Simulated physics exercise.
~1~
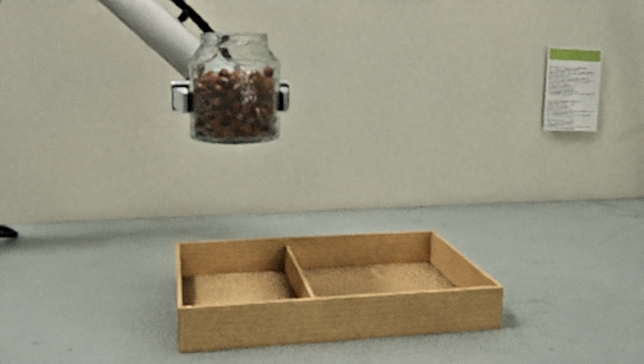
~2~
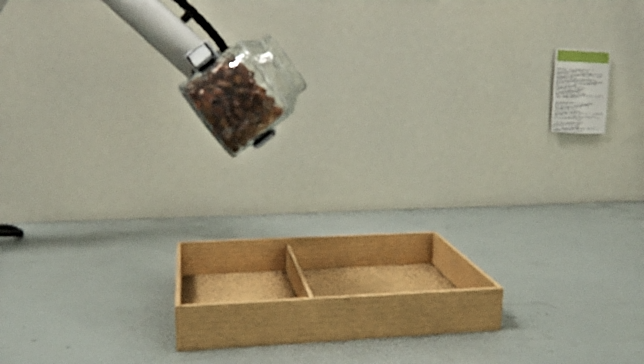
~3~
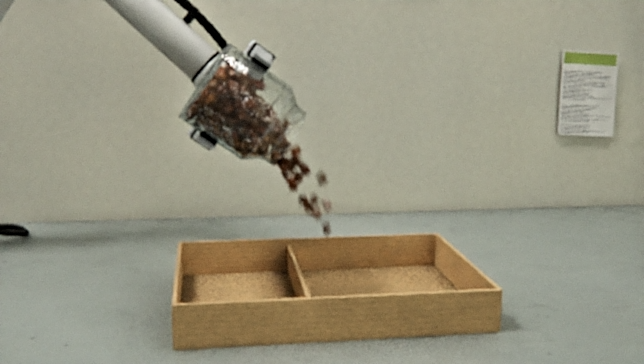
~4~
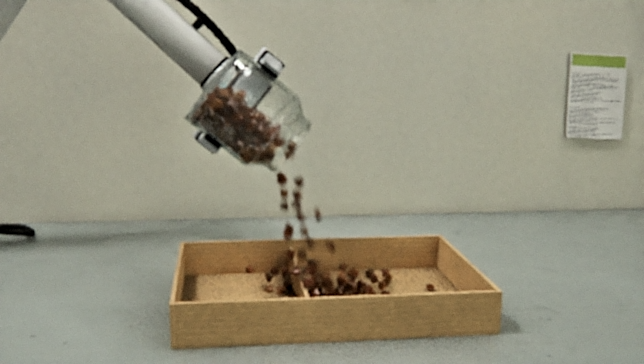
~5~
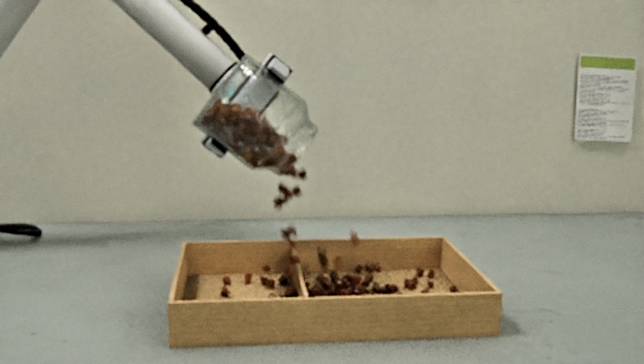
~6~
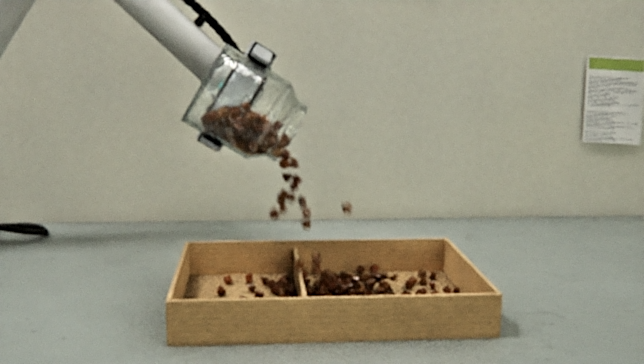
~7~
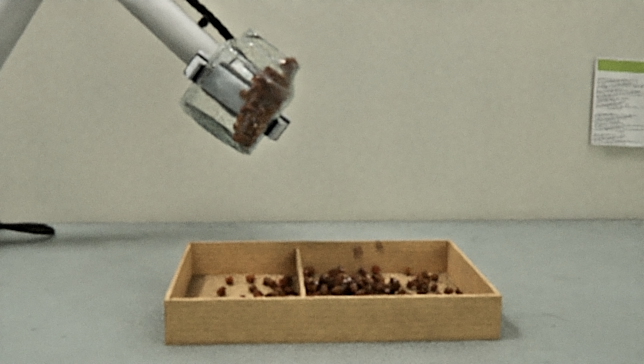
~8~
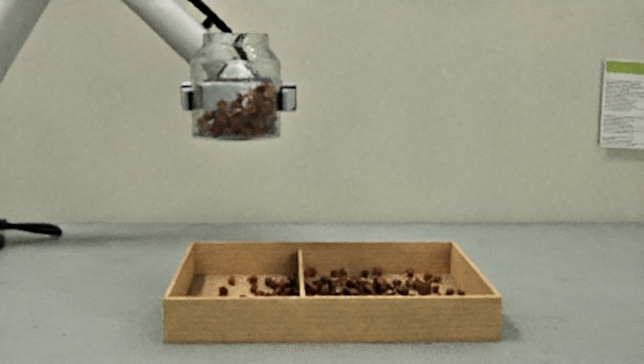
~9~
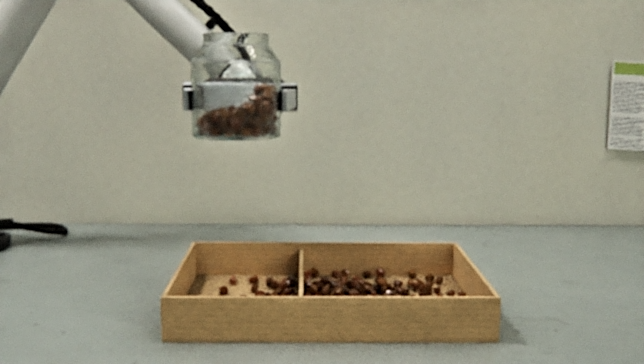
Above a divided wooden tray, a robot arm tips out some brown pellets, then rights its jar.
